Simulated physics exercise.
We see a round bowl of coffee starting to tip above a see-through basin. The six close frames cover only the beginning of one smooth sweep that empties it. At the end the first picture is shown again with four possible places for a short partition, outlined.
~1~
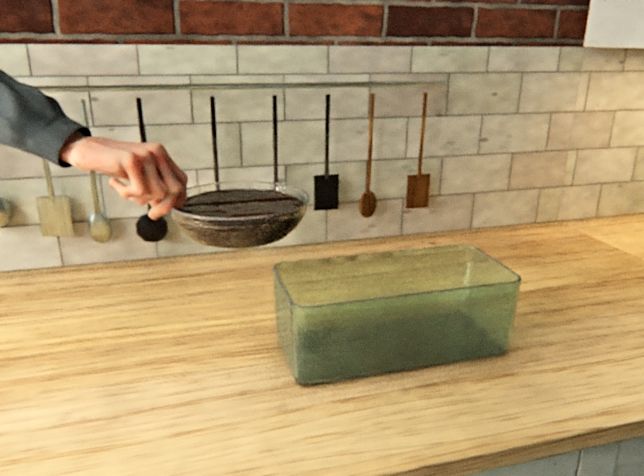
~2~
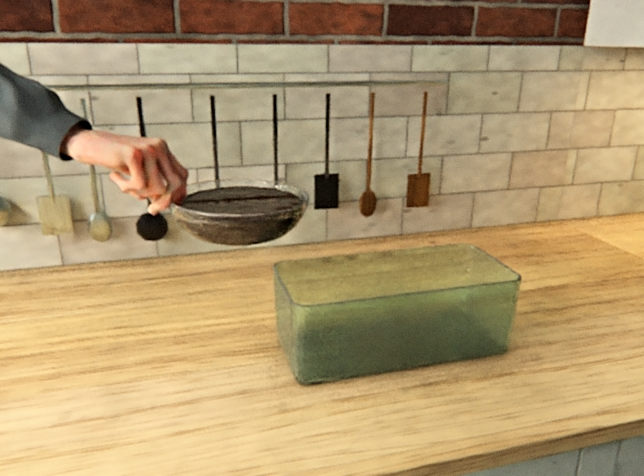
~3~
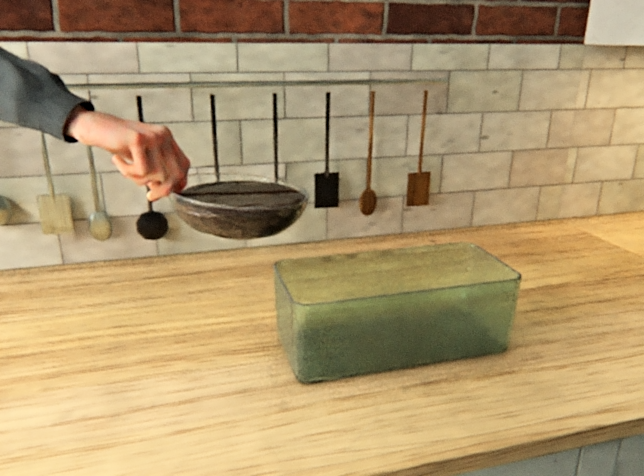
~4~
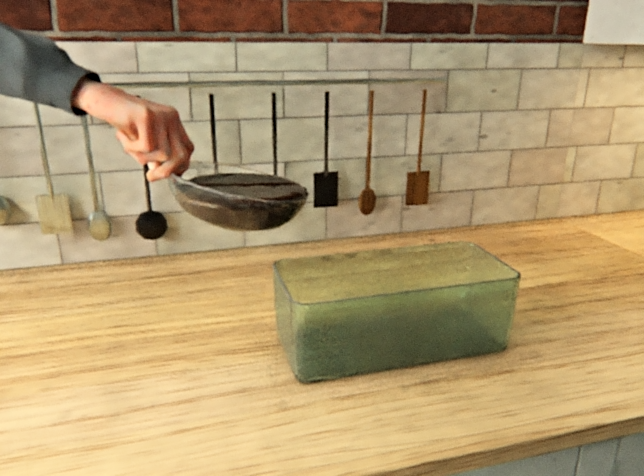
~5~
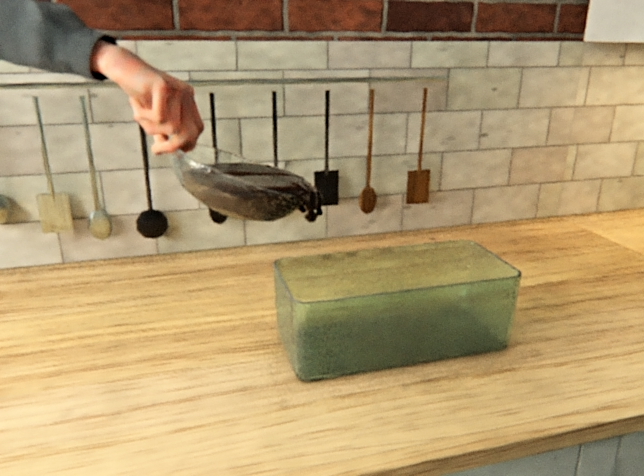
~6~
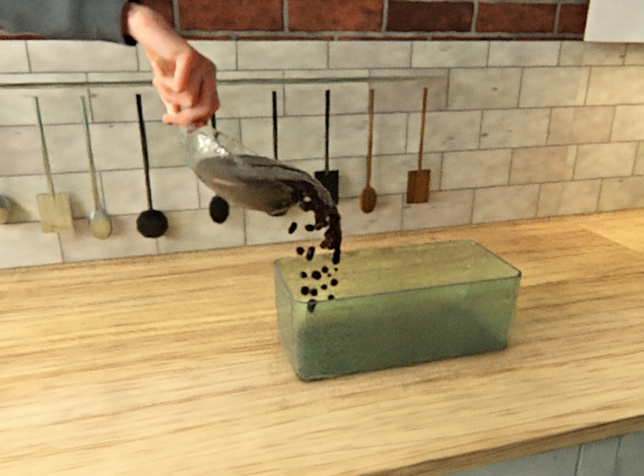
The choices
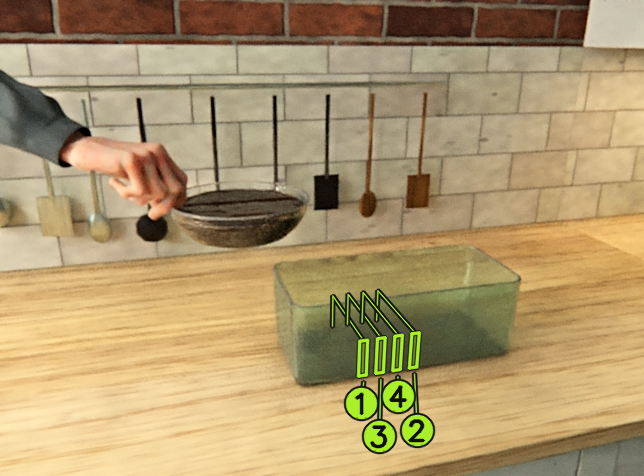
A hand tilts a round bowl, and dark coffee pours over its lip above a see-through basin.
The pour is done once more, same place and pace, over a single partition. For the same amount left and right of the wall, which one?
It is 4.
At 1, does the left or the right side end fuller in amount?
The right one.
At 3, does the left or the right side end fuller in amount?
The right side.
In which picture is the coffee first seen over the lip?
Picture 4.
On the marked copy, 1 at (363, 381); 2 at (414, 373); 3 at (380, 379); 4 at (397, 376).
Choosing 1, about 8 % ends left of the wall and 91 % right of it.
Choosing 2, about 91 % ends left of the wall and 8 % right of it.
Choosing 3, about 20 % ends left of the wall and 79 % right of it.
Choosing 4, about 49 % ends left of the wall and 50 % right of it.
